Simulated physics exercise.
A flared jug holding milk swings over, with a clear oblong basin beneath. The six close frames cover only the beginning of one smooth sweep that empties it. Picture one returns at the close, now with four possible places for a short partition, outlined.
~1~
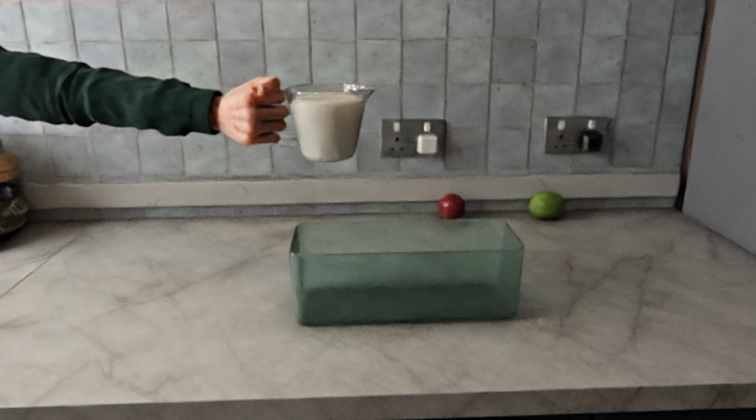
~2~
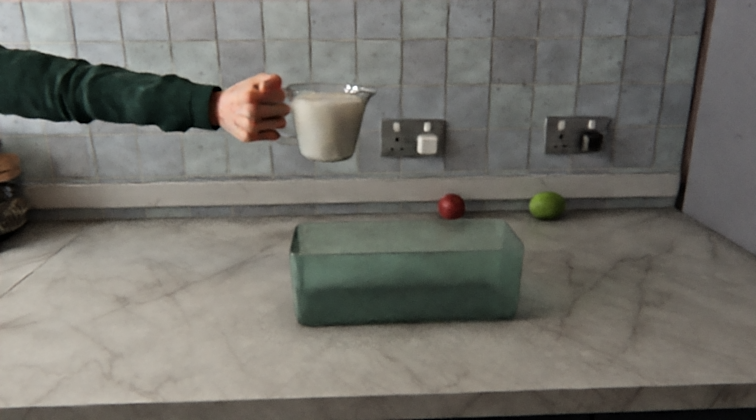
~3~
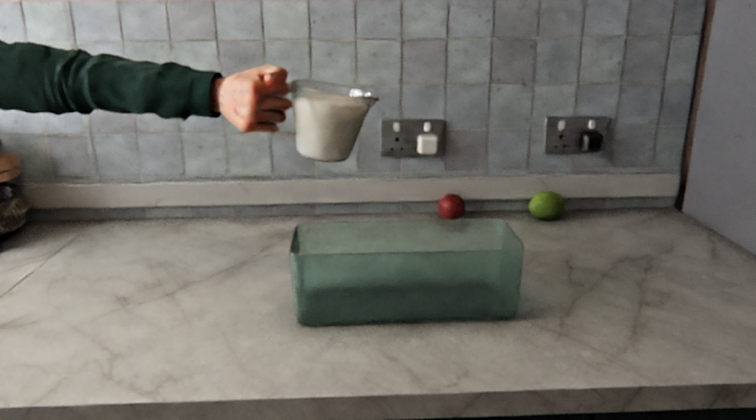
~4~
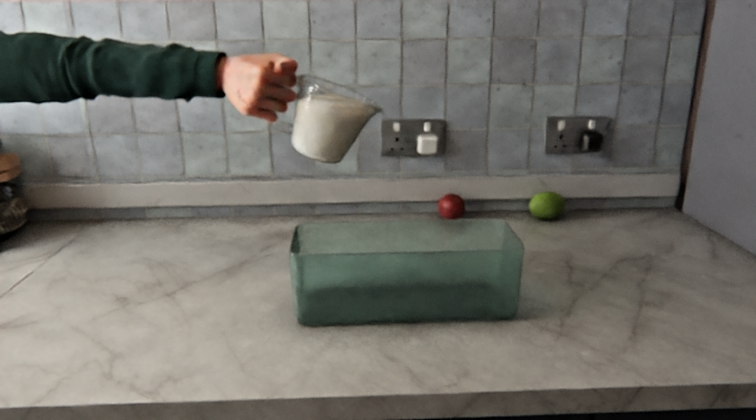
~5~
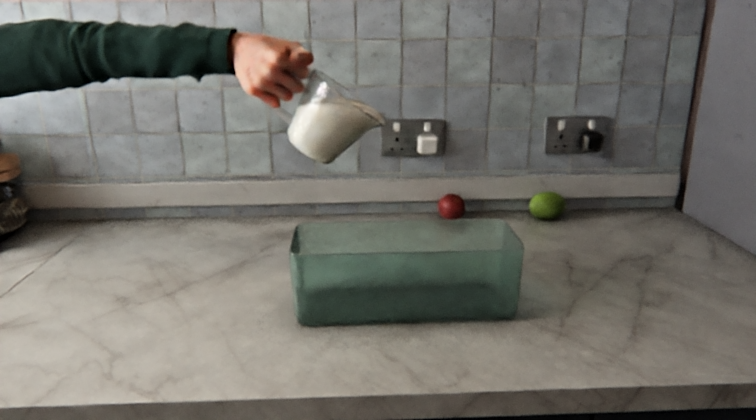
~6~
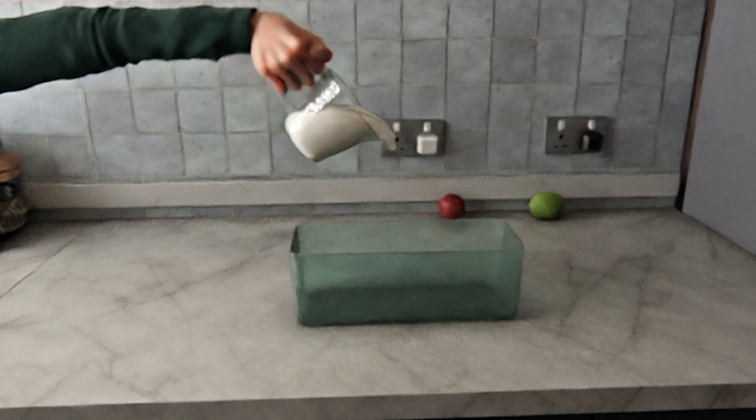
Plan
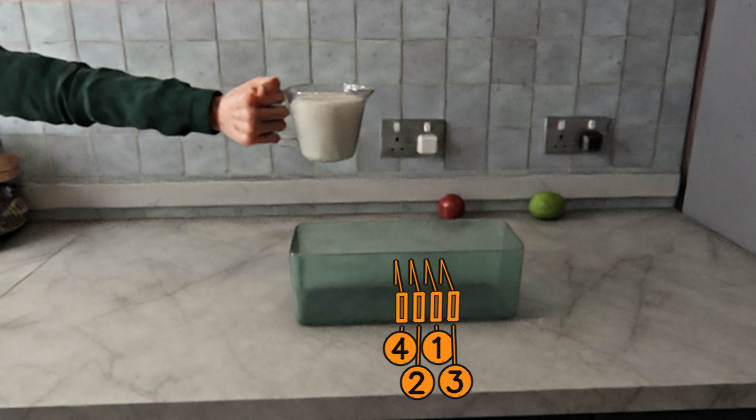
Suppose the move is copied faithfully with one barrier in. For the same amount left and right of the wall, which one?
Best: 2.
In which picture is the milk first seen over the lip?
Picture 5.
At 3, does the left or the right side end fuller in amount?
More ends on the left.
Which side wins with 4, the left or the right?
The right one.
On the marked copy, 1 at (436, 325); 2 at (419, 326); 3 at (453, 325); 4 at (402, 326).
For slot 1, about 80 % ends left of the wall and 14 % right of it; 5 % is lost outside.
For slot 2, about 56 % ends left of the wall and 40 % right of it; 4 % is lost outside.
For slot 3, about 87 % ends left of the wall and 6 % right of it; 7 % is lost outside.
For slot 4, about 14 % ends left of the wall and 83 % right of it; 3 % is lost outside.
